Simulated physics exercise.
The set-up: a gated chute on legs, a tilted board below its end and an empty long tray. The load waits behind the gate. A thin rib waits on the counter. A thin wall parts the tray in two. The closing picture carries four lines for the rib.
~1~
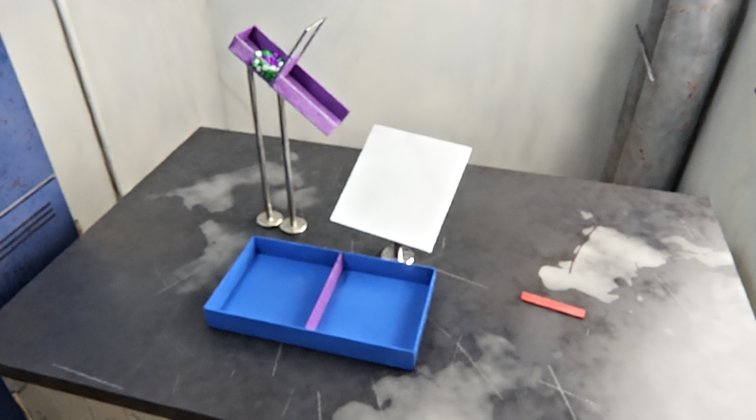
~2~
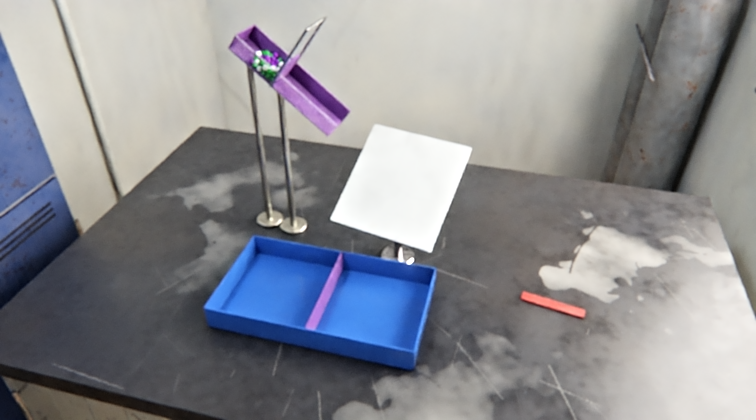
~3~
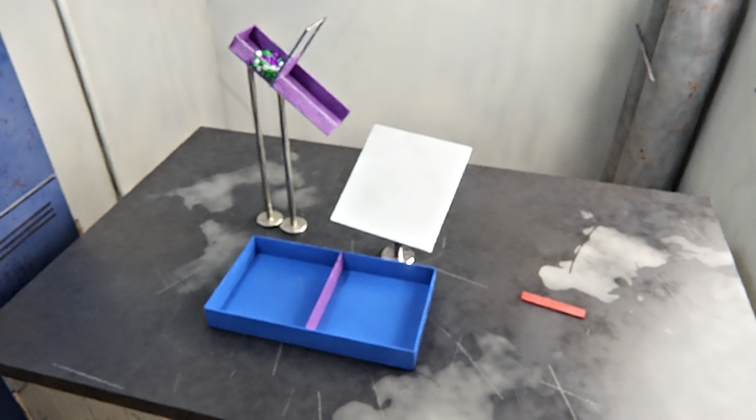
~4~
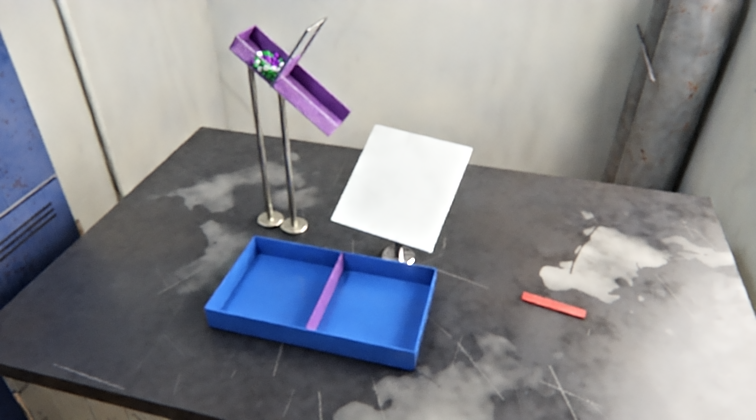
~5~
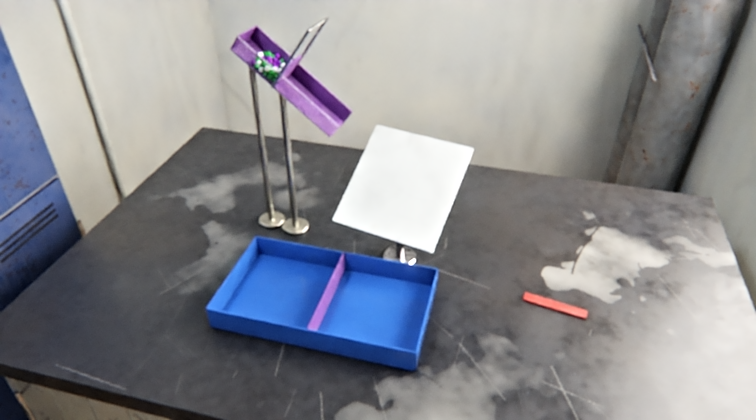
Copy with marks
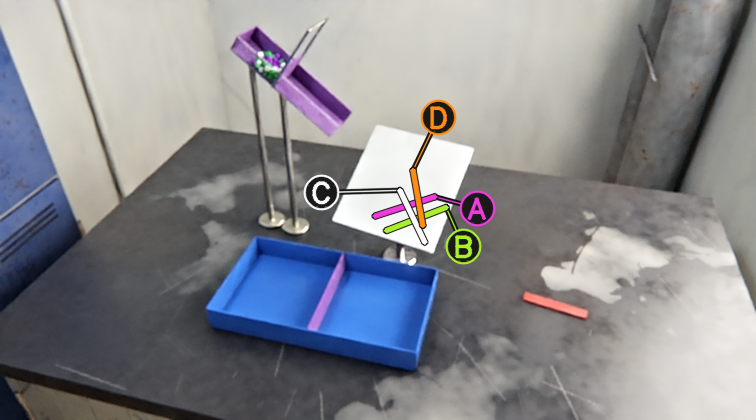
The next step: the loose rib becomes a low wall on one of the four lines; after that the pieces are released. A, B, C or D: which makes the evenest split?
A is best.
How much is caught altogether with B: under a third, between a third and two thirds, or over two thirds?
Over two thirds.
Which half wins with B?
More lands on the right.
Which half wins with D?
More lands on the right.
On the marked copy, line A from (434, 196) to (375, 216); line B from (446, 207) to (386, 230); line C from (399, 190) to (424, 242); line D from (412, 170) to (422, 225).
With A, of what is caught, about half in the left half, about half in the right.
With B, of what is caught, a small part in the left half, most in the right.
With C, of what is caught, a small part in the left half, most in the right.
With D, of what is caught, a small part in the left half, nearly all in the right.
